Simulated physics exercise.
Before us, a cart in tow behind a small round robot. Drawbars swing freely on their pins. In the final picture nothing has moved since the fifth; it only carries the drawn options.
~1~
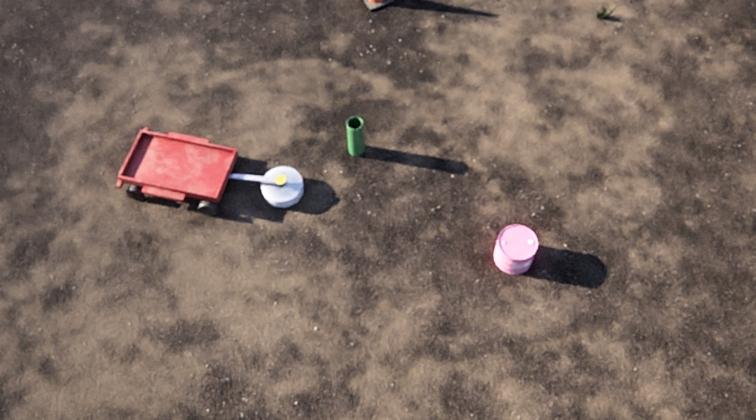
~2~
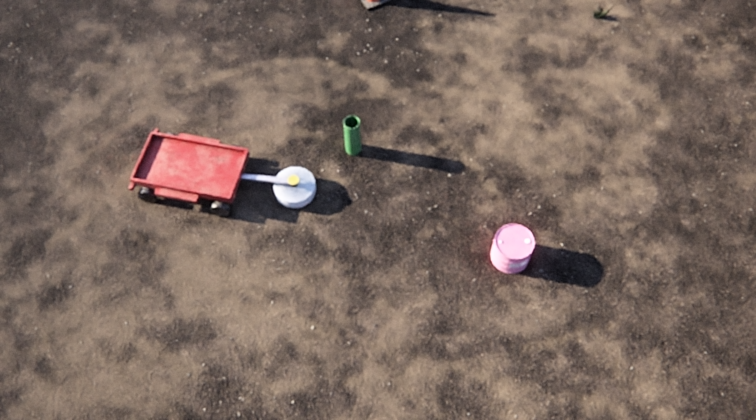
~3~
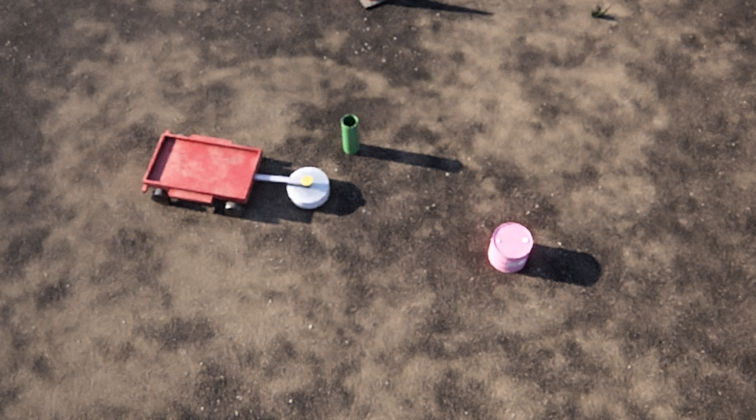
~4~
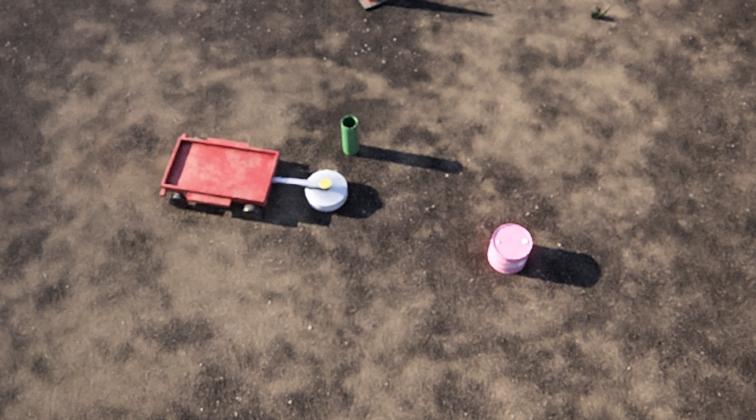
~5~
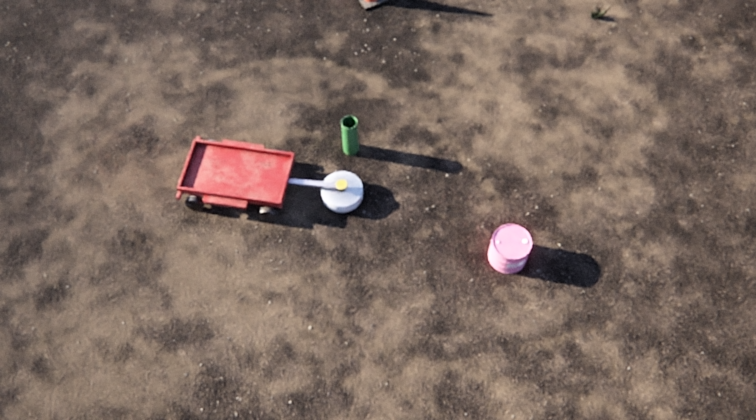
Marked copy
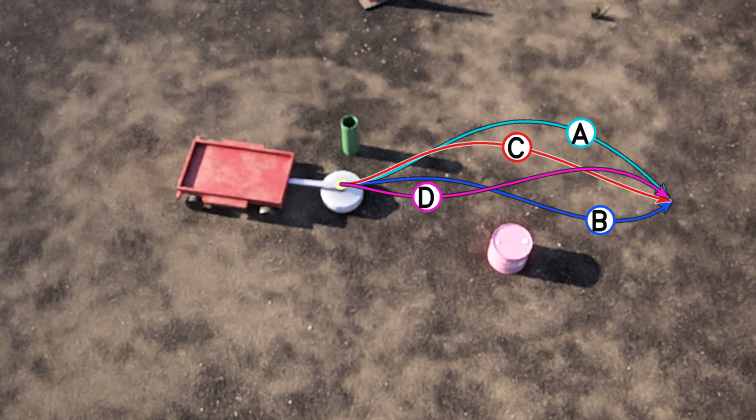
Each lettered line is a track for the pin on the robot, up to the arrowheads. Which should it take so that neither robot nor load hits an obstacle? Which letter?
With D nothing is hit.
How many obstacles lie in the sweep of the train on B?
One.
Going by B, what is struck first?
First the pink tub.
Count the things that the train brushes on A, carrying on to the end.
In all, one.
On the copy, A from (342, 184) via (507, 123) to (669, 197); B from (342, 184) via (513, 197) to (672, 201); C from (342, 184) via (502, 145) to (670, 201); D from (342, 184) via (512, 183) to (668, 198).
On D. First, robot (460, 200), cart (354, 187).
Then, robot (574, 176), cart (472, 183).
Finally, robot (669, 207), cart (564, 181); nothing has been touched.
By contrast, A meets the green post; B meets the pink tub; C meets the green post.
